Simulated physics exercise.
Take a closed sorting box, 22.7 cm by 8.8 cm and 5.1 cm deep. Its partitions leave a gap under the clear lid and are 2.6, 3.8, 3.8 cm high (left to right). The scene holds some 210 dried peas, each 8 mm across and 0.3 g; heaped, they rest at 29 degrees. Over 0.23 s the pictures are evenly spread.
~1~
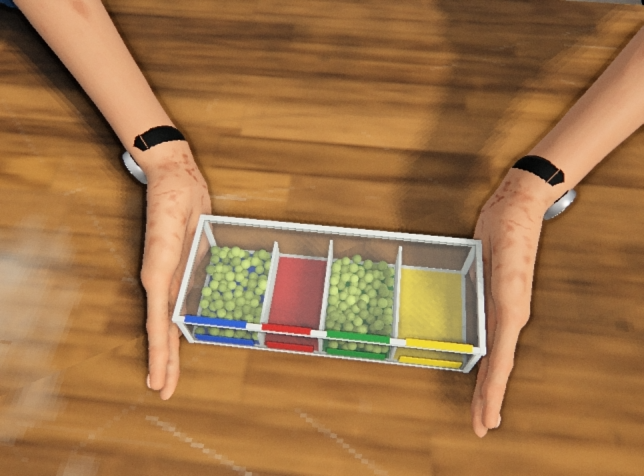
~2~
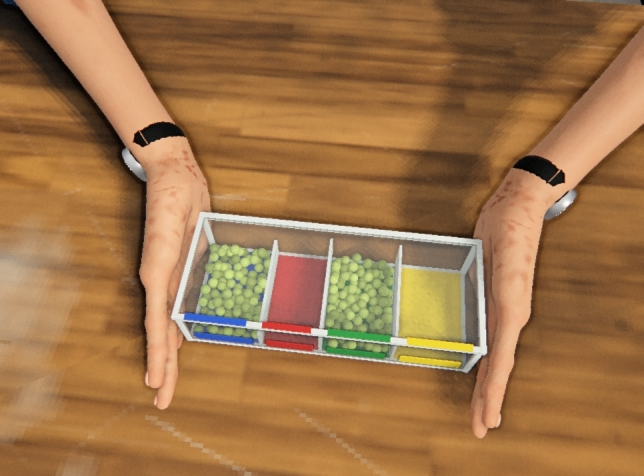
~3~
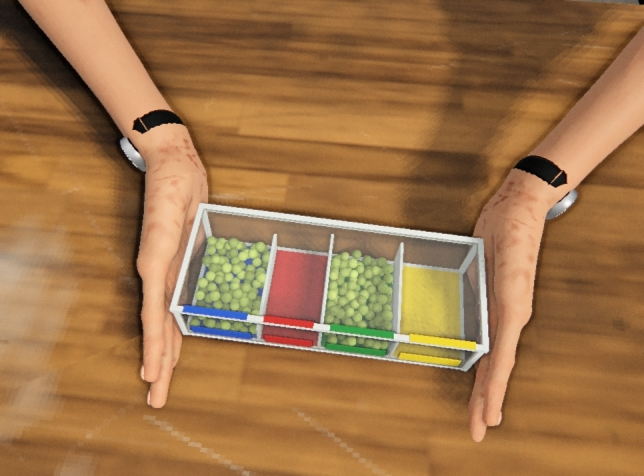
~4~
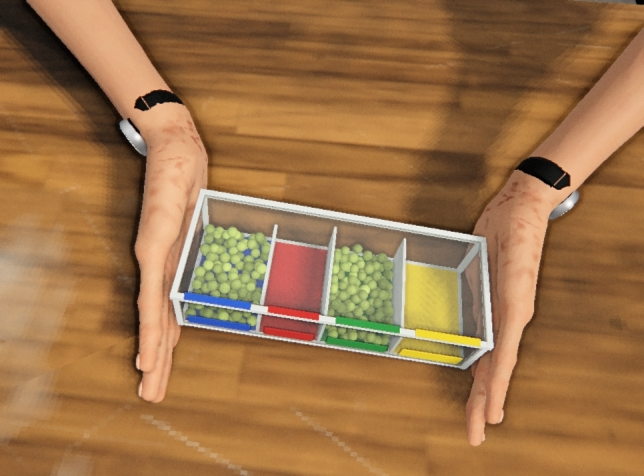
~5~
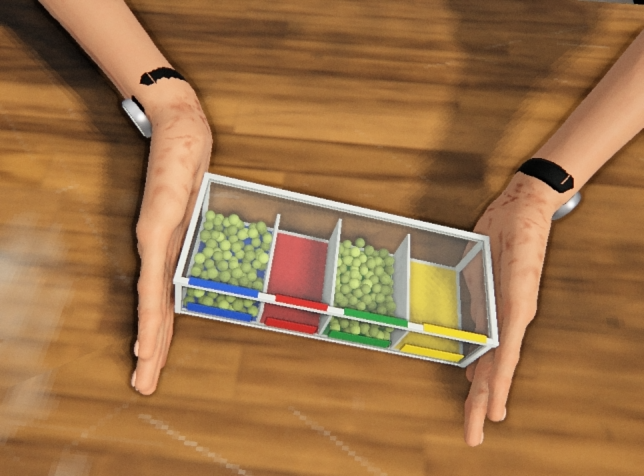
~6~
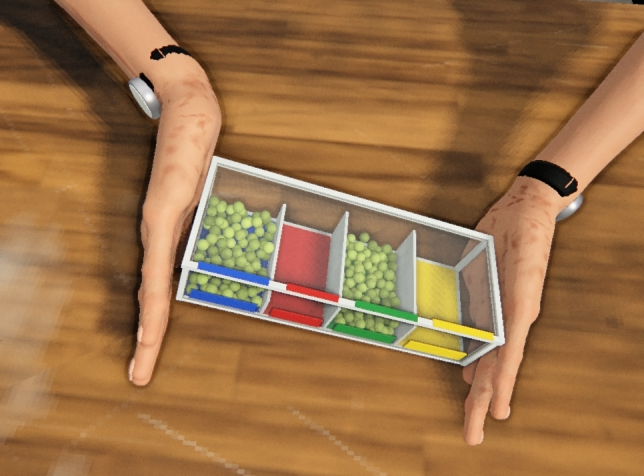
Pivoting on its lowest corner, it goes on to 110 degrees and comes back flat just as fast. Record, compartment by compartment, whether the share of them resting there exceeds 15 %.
Red compartment: Exceeds; blue compartment: Does not exceed; green compartment: Exceeds; yellow compartment: Exceeds.
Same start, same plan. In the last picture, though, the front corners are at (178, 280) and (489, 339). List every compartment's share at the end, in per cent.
Red 15 %, blue 0 %, green 55 %, yellow 30 %.
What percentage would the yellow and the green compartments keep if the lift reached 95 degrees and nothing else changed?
In per cent, yellow comes to 15 and green to 60.
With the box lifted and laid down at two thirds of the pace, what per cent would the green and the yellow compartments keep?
I'd say green 50 percent, yellow 30 percent.
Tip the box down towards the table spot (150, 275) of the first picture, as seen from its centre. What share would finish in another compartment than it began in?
That would be close to 20 per cent.
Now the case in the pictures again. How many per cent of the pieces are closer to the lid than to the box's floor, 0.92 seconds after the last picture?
About 80 per cent.
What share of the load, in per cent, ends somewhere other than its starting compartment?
Result: Roughly 65 %.
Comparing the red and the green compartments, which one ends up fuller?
The green one has more.
Then, 0.92 s after the last picture, tilt 110 degrees; red 20 %, blue 20 %, green 50 %, yellow 10 %.
Then, 1.54 s after the last picture, tilt 49 degrees; red 20 %, green 50 %, yellow 30 %.
Then, 2.20 s after the last picture, tilt 0 degrees; red 20 %, green 50 %, yellow 30 %.
In the end, red 20 %, blue 0 %, green 50 %, yellow 30 %.
